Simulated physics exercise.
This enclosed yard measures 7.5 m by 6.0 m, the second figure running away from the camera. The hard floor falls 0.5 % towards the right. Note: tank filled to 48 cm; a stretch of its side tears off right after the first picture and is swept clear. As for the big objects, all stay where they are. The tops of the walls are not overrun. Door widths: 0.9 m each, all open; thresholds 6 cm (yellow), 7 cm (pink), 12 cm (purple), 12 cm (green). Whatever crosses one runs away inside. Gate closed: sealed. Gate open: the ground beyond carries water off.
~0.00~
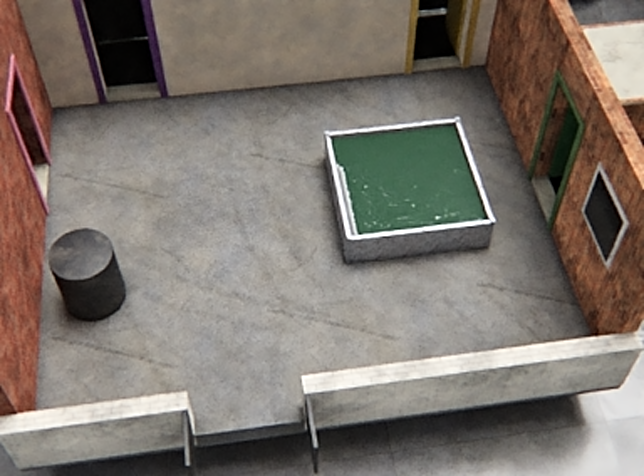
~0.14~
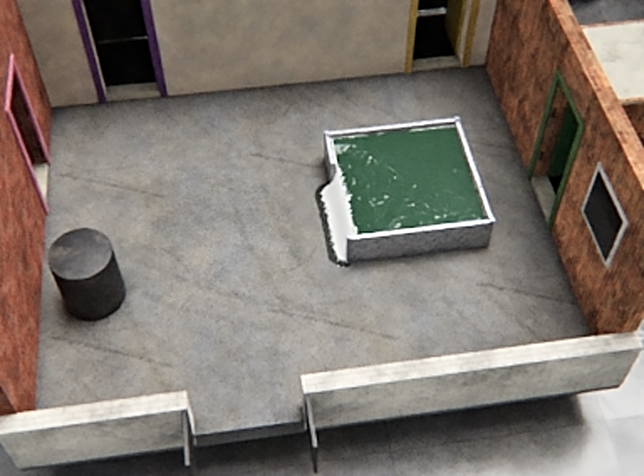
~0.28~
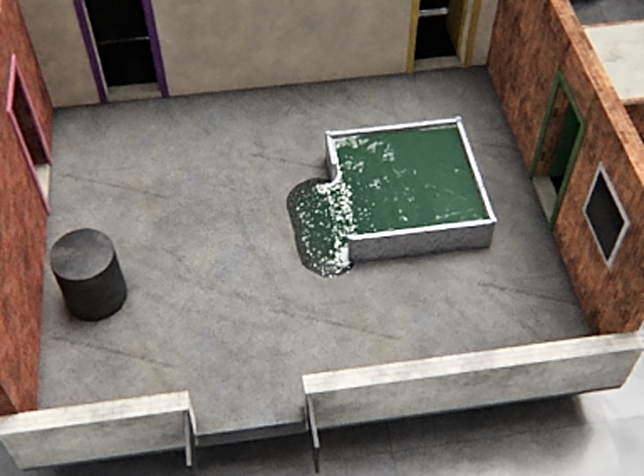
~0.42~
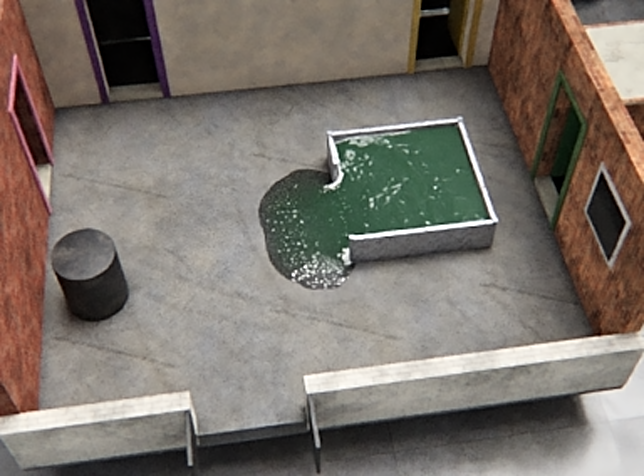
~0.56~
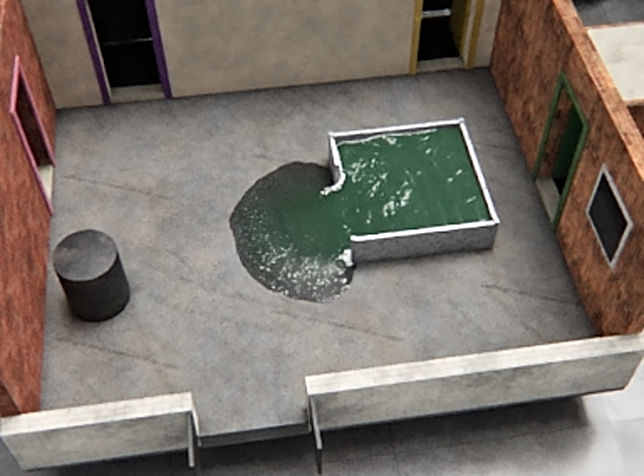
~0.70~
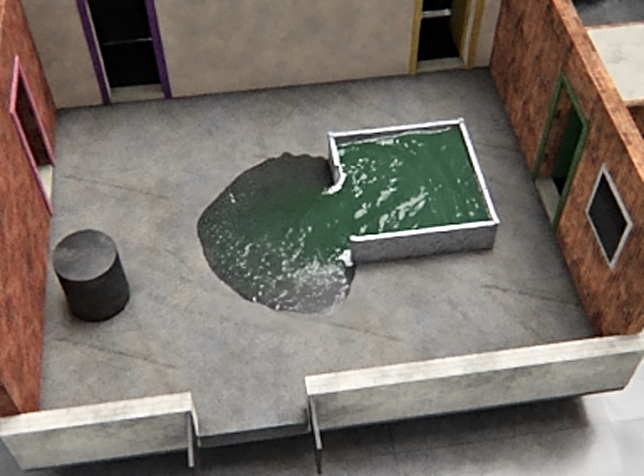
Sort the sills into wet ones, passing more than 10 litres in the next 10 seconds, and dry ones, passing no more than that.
Yellow door: Dry; pink door: Wet; purple door: Dry; green door: Dry.
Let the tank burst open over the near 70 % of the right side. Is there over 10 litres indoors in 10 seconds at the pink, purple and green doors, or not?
Then pink would come out on the low side, purple on the low side and green on the high side.
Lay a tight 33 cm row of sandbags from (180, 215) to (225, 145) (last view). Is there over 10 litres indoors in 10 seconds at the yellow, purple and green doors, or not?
In that case yellow gets no more than allowed, purple gets no more than allowed, green gets no more than allowed.
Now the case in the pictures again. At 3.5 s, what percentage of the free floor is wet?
Near 50 per cent is wet.
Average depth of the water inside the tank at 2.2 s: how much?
The mean depth is around 25 cm.
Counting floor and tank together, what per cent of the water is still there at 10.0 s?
Close to 88 in a hundred remains.
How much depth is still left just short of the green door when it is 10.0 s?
Average: ~ 0.0 cm.
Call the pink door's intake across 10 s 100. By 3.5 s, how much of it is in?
Around 50 percent.
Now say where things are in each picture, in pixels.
Still water, 48 cm deep, in the tank at (406, 179), in the first picture.
Water pours out at (342, 216) and has run 0.7 m, to (342, 262); typically 6 cm deep outside, 48 cm at the tank's back, in the second picture.
Water pours out at (344, 217) and has run 0.9 m, to (324, 271); typically 8 cm deep outside, 48 cm at the tank's back, in the third picture.
Water pours out at (345, 218) and has run 1.2 m, to (272, 194); typically 6 cm deep outside, 48 cm at the tank's back, in the fourth picture.
The front is at (236, 218), 1.7 m from the gap at (347, 219); 2.9 m2 of floor is under water; 48 cm left at the back of the tank, in the fifth picture.
The front is at (205, 224), 2.1 m from the gap at (346, 219); 4.1 m2 of floor is under water; 45 cm left at the back of the tank, in the sixth picture.
After 1.4 s water covers 25 % of the floor and is deepest (24 cm) near (332, 235); yellow door not reached, pink door not reached, purple door not reached, green door not reached.
After 2.2 s water covers 40 % of the floor and is deepest (20 cm) near (50, 248); yellow door not reached, pink door 7 cm at the sill, 0 L in, purple door not reached, green door not reached.
After 3.5 s water covers 50 % of the floor and is deepest (23 cm) near (39, 440); yellow door not reached, pink door 13 cm at the sill, 19 L in, purple door 3 cm at the sill, 0 L in, green door not reached.
After 6.0 s water covers 55 % of the floor and is deepest (11 cm) near (46, 320); yellow door not reached, pink door 7 cm at the sill, 34 L in, purple door 8 cm at the sill, 0 L in, green door not reached.
After 10.0 s water covers 90 % of the floor and is deepest (8 cm) near (504, 112); yellow door 2 cm at the sill, 0 L in, pink door 5 cm at the sill, 37 L in, purple door 7 cm at the sill, 0 L in, green door not reached.
